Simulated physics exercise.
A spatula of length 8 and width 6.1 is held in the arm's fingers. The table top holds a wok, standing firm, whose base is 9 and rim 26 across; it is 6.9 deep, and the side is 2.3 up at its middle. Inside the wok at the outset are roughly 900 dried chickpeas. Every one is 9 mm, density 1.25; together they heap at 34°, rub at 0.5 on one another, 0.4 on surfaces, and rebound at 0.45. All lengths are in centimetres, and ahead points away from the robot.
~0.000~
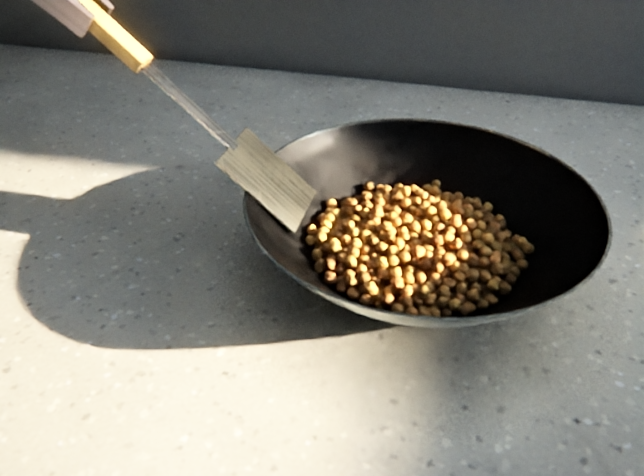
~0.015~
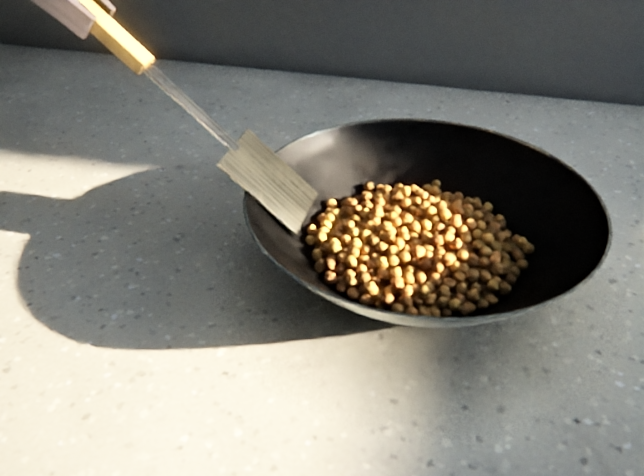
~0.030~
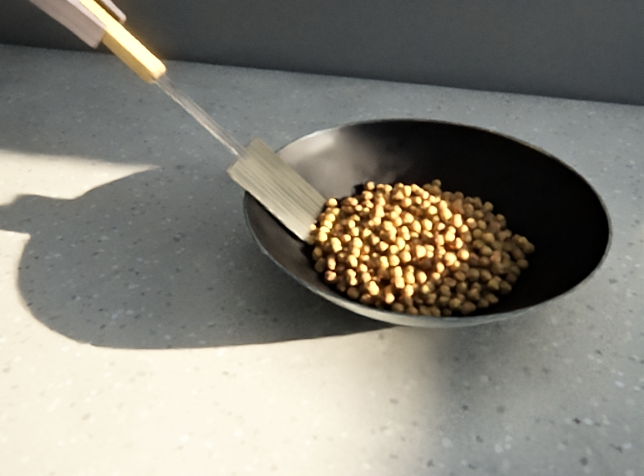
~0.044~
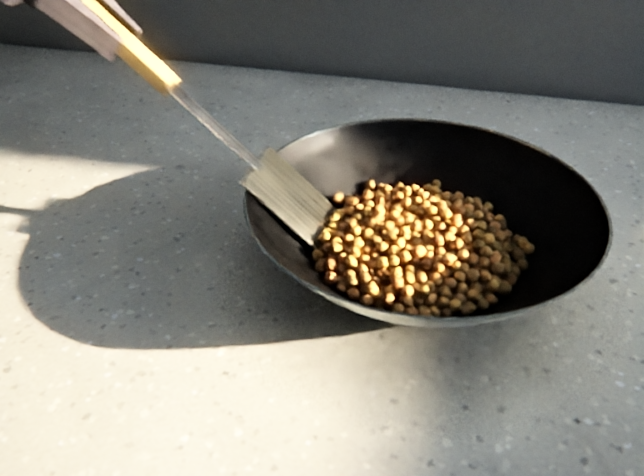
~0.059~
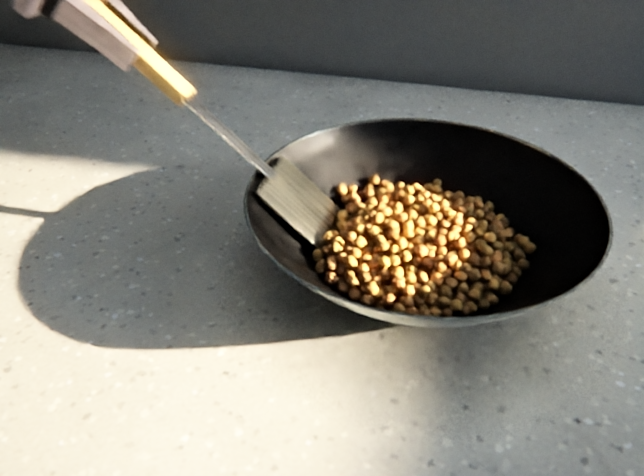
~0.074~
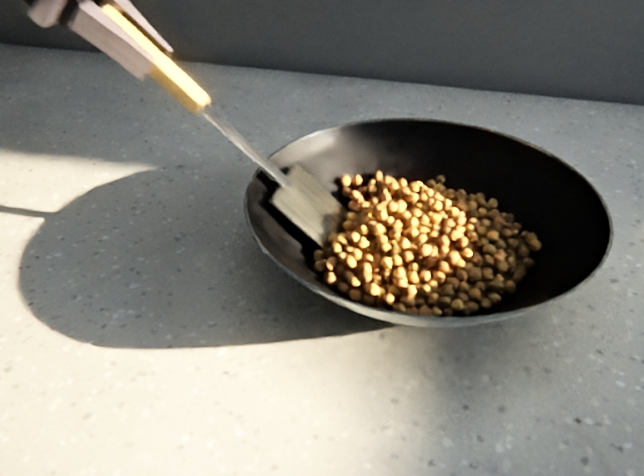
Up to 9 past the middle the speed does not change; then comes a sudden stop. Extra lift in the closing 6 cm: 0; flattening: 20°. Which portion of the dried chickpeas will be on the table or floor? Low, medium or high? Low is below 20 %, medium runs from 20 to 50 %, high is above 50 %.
The share is low, below 20 %.
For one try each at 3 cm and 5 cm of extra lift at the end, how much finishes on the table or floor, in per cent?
25 and 20 per cent.
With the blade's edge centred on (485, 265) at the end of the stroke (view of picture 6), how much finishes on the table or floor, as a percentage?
Something close to 0 in a hundred.
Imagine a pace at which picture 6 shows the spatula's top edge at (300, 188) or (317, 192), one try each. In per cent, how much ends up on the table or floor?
I'd estimate some 25 and 30 in a hundred.
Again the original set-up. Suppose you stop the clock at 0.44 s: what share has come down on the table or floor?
That would be near 10 per cent, give or take.
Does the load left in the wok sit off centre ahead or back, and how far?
Offset: About 3.5 cm, ahead.
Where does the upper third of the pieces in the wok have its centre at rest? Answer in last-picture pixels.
Approximately at pixel (535, 235).
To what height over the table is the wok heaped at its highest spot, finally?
Close to 8.0 centimetres high.
By 0.14 s, sloping 42°, highest piece 5 above the table; 900 in the wok.
By 0.20 s, sloping 35°, highest piece 7 above the table; 900 in the wok.
By 0.44 s, sloping 22°, highest piece 8 above the table; 782 in the wok, 105 on the table or floor, 13 on the blade or in flight.
By 1.49 s, sloping 22°, highest piece 8 above the table; 779 in the wok, 121 on the table or floor.
Final count, 779 in the wok, 121 on the table or floor. That is 13 % on the table or floor.
